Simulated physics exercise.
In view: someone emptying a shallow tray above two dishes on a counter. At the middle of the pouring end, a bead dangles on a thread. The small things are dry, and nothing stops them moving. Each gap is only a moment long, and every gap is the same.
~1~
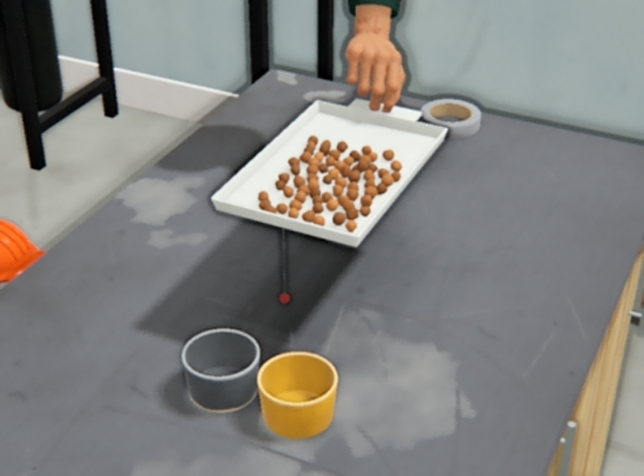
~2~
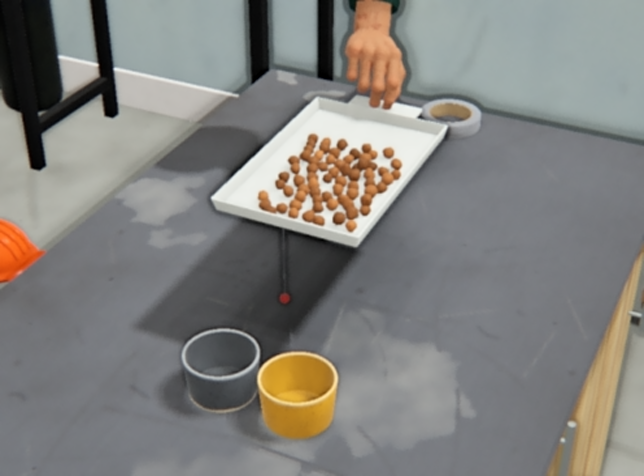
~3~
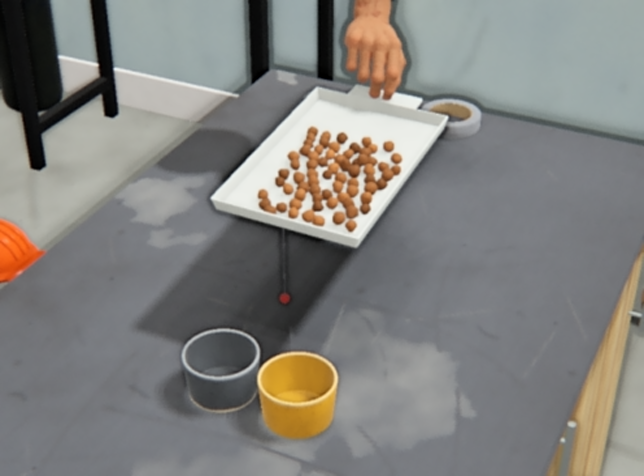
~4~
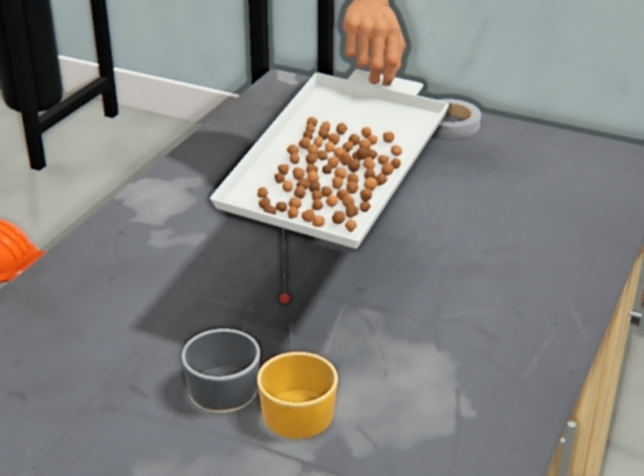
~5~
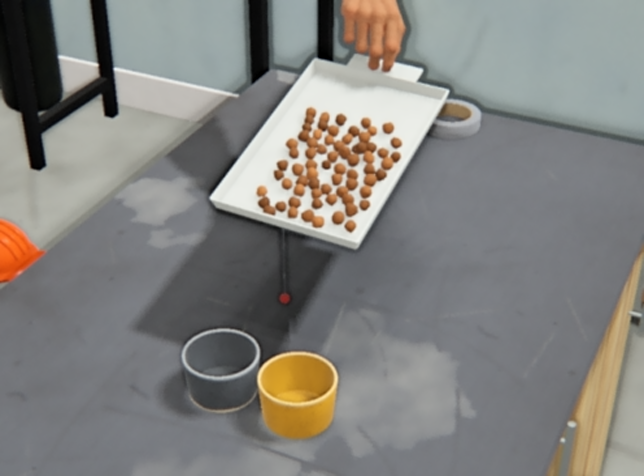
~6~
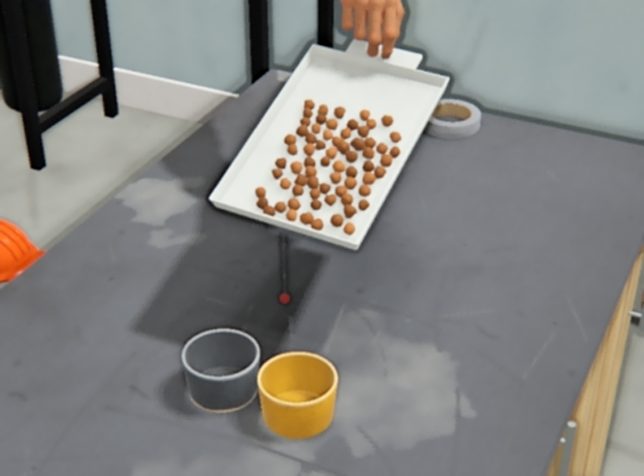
On a gray counter, a hand holds a shallow white tray of small round brown things above a gray dish and a yellow dish, with a red bead hanging beneath. The tray starts out level, then the hand gradually lifts its far end, tilting it toward the near right corner.
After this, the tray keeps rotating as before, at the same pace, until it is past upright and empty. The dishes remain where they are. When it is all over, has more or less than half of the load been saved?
Less than half.
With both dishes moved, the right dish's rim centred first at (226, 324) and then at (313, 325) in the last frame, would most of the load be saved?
At the first place below a half, at the second the smaller part.
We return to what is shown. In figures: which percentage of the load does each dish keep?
Around 10 in a hundred in the left dish and around 10 in a hundred in the right dish.
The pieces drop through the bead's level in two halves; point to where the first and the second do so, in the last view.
I'd place the first part at (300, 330) and the rest at (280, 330).
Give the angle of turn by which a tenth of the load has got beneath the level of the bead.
A tilt of roughly 105°.
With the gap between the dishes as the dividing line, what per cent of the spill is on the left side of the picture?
It works out at some 10 percent.
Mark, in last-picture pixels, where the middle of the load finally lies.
Close to (292, 372) in the last picture.
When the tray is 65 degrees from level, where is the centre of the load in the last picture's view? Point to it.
Look close to (305, 191) in the last picture.
Soon, tray tipped steeply; all on the tray.
A while on, tray tipped past a quarter turn; about half on the tray; a stray few outside both; about half in the air.
Towards the end, tray tipped past a quarter turn; a small part in the right dish; a small part in the left dish; most outside both.
Finally, tray tipped past a quarter turn; a small part in the right dish; a small part in the left dish; most outside both.
